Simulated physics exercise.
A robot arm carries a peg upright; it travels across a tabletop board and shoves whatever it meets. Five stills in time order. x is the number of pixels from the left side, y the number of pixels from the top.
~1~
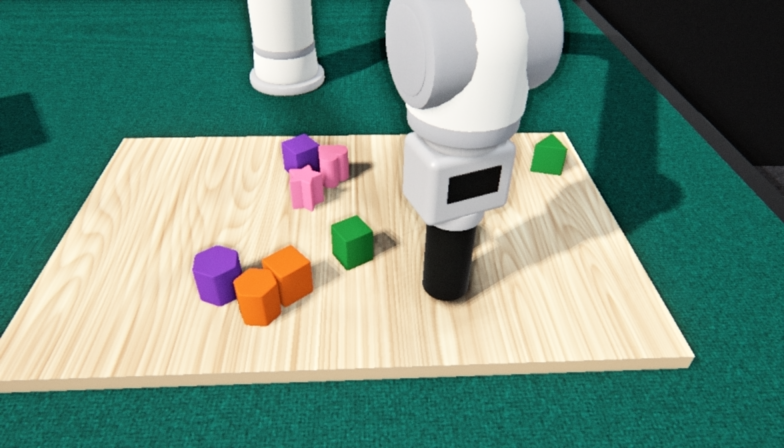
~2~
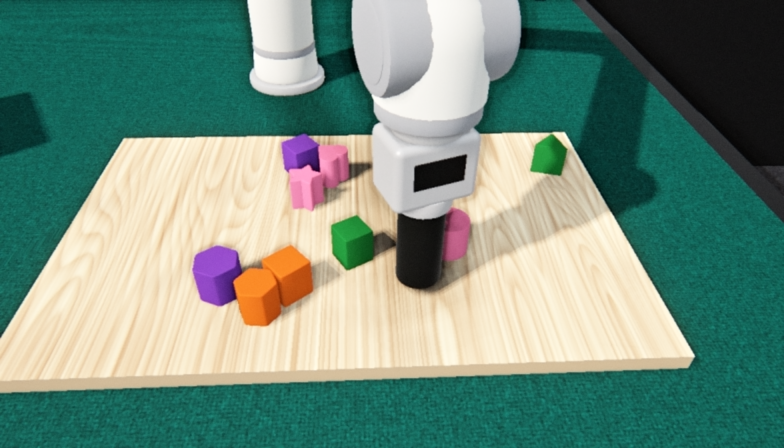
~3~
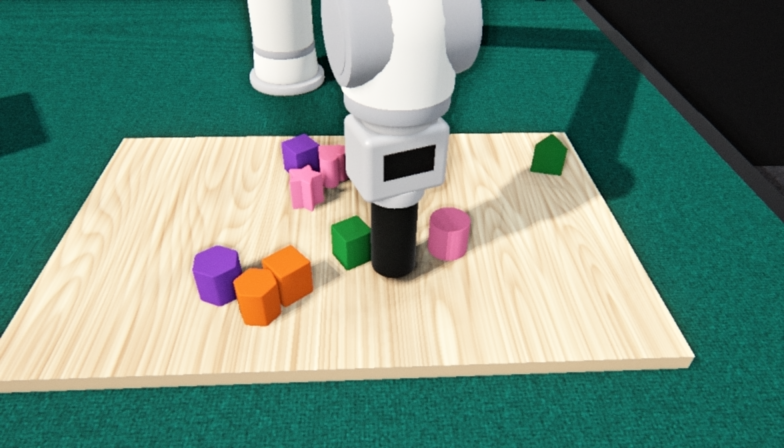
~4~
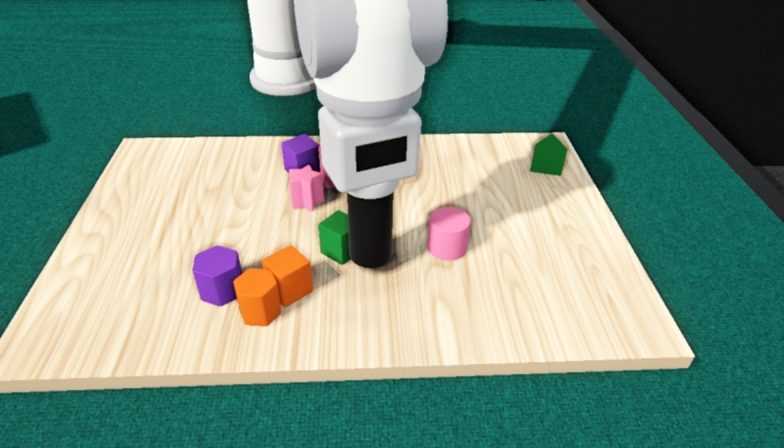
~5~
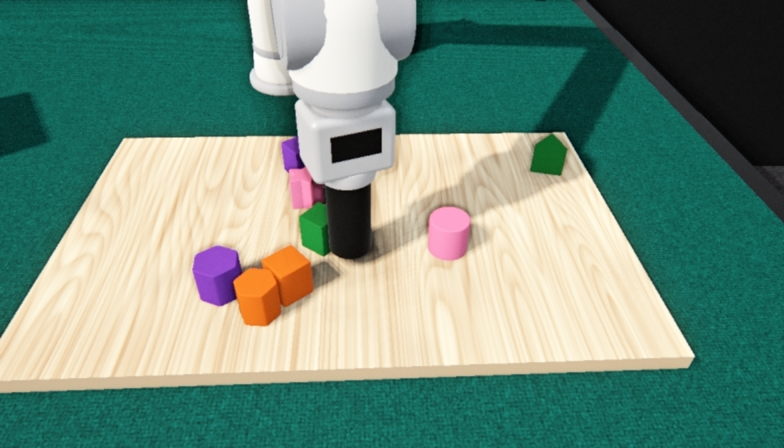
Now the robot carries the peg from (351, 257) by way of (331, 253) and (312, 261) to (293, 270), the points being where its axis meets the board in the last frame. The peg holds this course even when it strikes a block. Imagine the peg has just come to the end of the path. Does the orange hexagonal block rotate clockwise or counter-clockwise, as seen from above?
Looking down: Clockwise.
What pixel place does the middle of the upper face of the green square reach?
Final place: (299, 208).
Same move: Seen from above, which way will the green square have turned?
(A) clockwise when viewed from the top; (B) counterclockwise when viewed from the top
Letter A.
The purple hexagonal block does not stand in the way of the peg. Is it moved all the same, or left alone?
That block remains where it is.
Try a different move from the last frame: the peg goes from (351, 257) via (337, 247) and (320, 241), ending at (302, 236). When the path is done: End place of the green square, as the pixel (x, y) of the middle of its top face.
Final place: (272, 194).
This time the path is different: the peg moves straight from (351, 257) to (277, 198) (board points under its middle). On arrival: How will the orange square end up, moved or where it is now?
That block remains where it is.
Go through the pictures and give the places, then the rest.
In the first frame, peg's lower end (445, 285); purple hexagonal block (215, 260); orange hexagonal block (255, 282); orange square (286, 260); green square (352, 227).
In the second frame, peg (418, 274); blocks still.
In the third frame, peg (393, 264); blocks still.
In the fourth frame, peg (371, 254); green square (340, 222).
In the fifth frame, peg (351, 246); purple hexagonal block (215, 260); orange hexagonal block (255, 282); orange square (286, 260); green square (320, 214).
What follows on the original path. Halfway along, peg (320, 245); green square (299, 208), turned 20° clockwise.
At the end, peg (292, 259); purple hexagonal block still; orange hexagonal block (248, 291), turned 20° clockwise; orange square (280, 268), turned 30° anticlockwise; green square (299, 208), turned 20° clockwise.
